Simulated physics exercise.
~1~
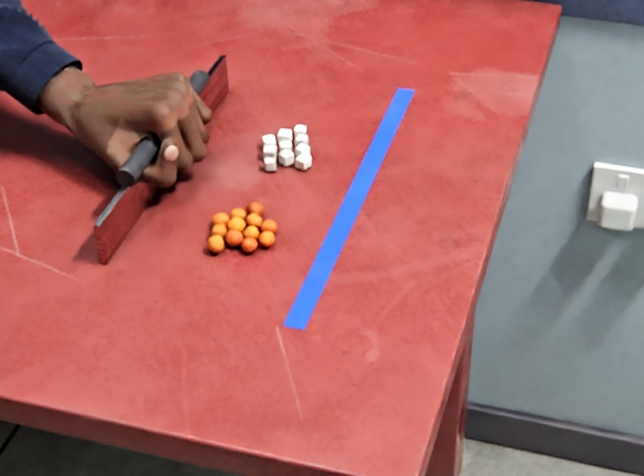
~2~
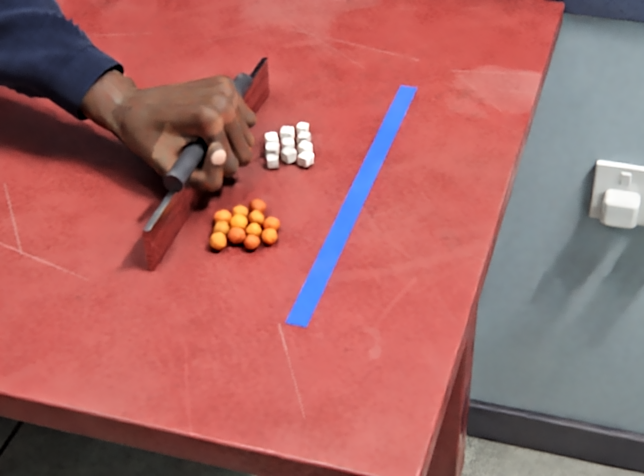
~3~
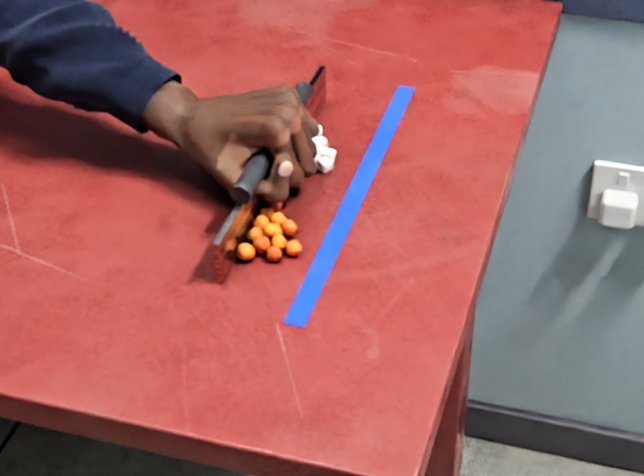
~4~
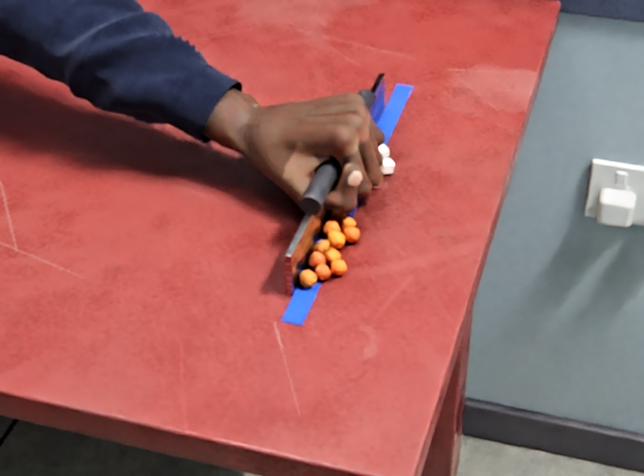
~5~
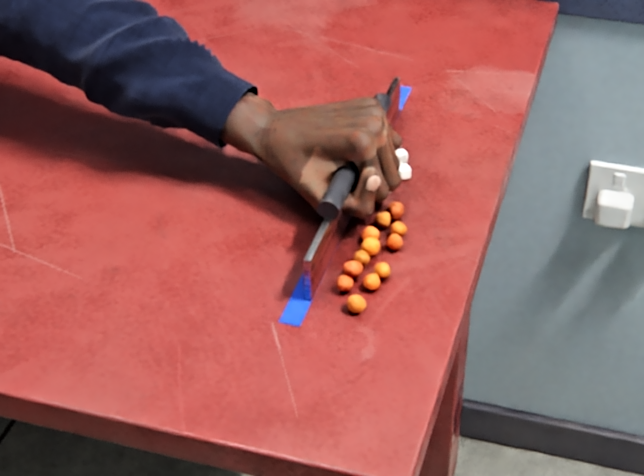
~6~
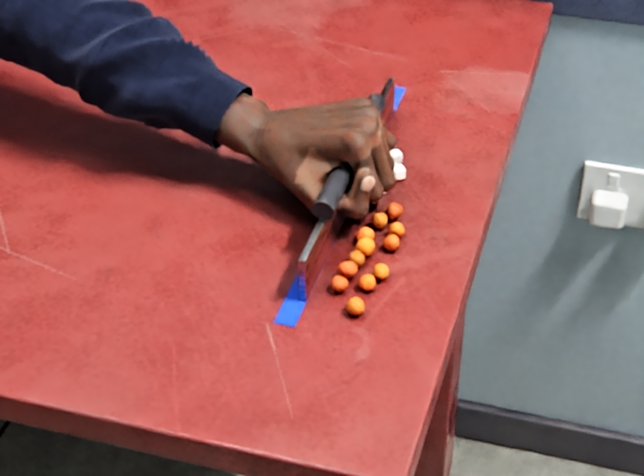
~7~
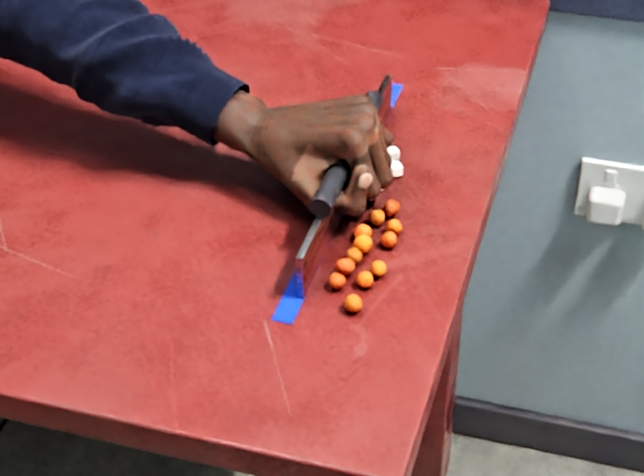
A hand in a dark blue sleeve grips a scraper with a long, thin blade at the left of a scuffed red table, seen from above at an angle. To the right lie a cluster of small orange balls, nearer the viewer, and a smaller group of white pieces farther back, with a strip of blue tape beyond them. The hand pushes the scraper right, gathering both groups and carrying them over the tape. The scraper stops at the tape, while the orange balls spread out slightly beyond it. Finally, everything rests on the table, short of its right edge.
